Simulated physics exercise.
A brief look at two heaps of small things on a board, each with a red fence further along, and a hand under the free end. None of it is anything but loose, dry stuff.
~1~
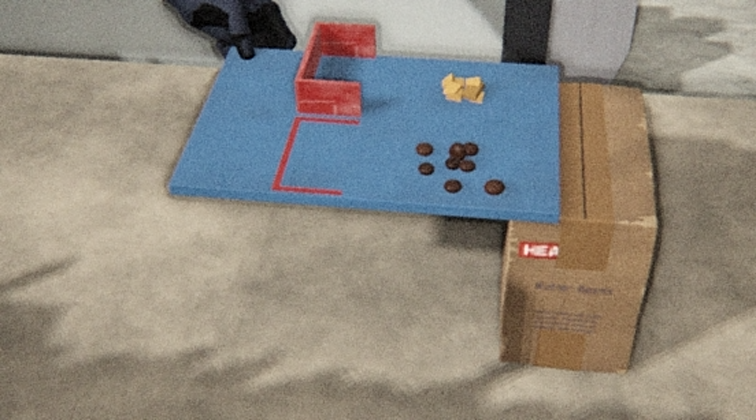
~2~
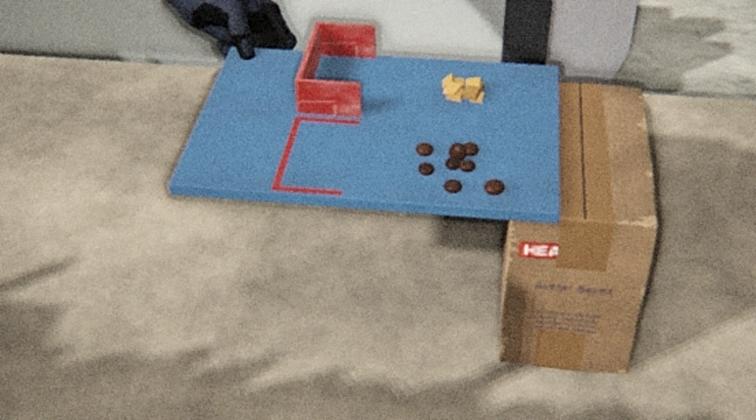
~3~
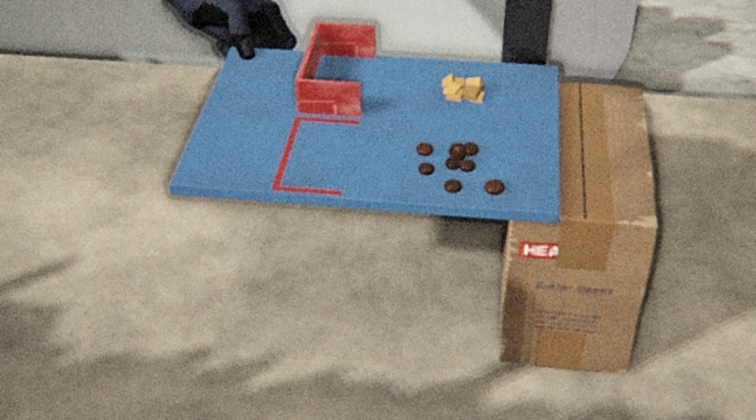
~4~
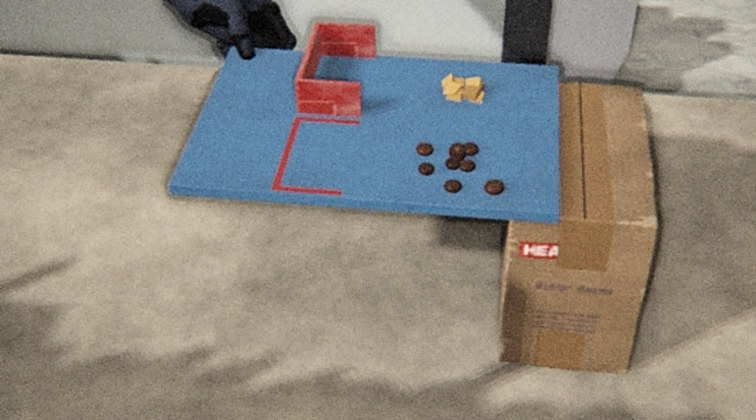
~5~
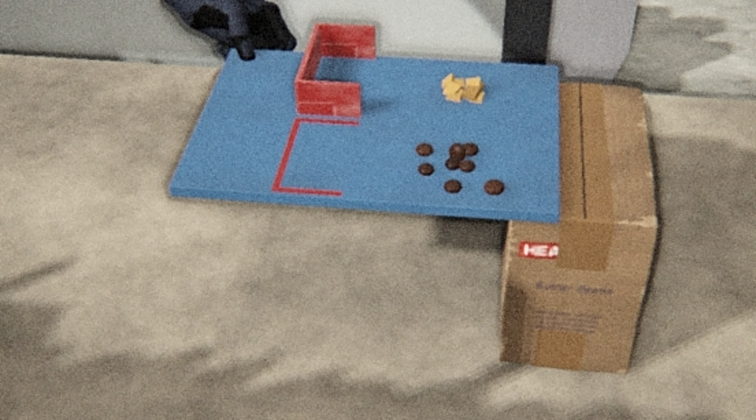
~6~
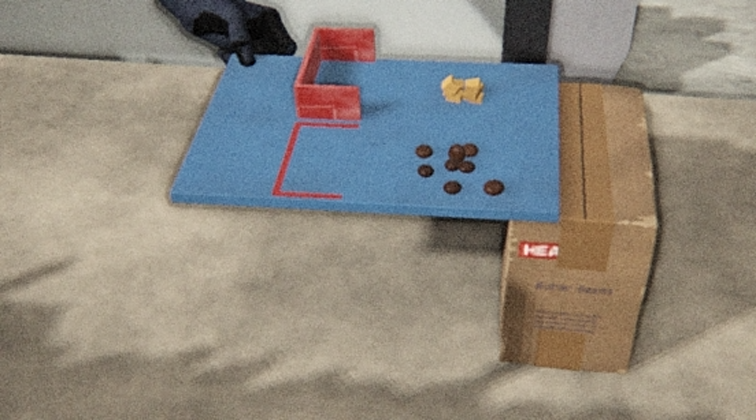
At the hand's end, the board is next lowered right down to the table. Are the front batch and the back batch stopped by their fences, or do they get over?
The front batch gets over; the back batch is stopped.
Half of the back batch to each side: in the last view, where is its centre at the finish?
Roughly (369, 179).
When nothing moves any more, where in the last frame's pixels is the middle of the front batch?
Once everything settles, its middle is near (170, 305) in the last picture.
Then, 0.55 s later than the last frame, board sloping at 12°; front batch where it was; back batch where it was.
Then, 1.24 s later than the last frame, board sloping at 25°; front batch where it was; back batch on its way down.
Then, 1.99 s later than the last frame, board sloping at 39°; front batch every one past its bar; back batch has reached its bar.
When it is over, board resting at 40°; front batch every one past its bar; back batch gathered behind its bar.
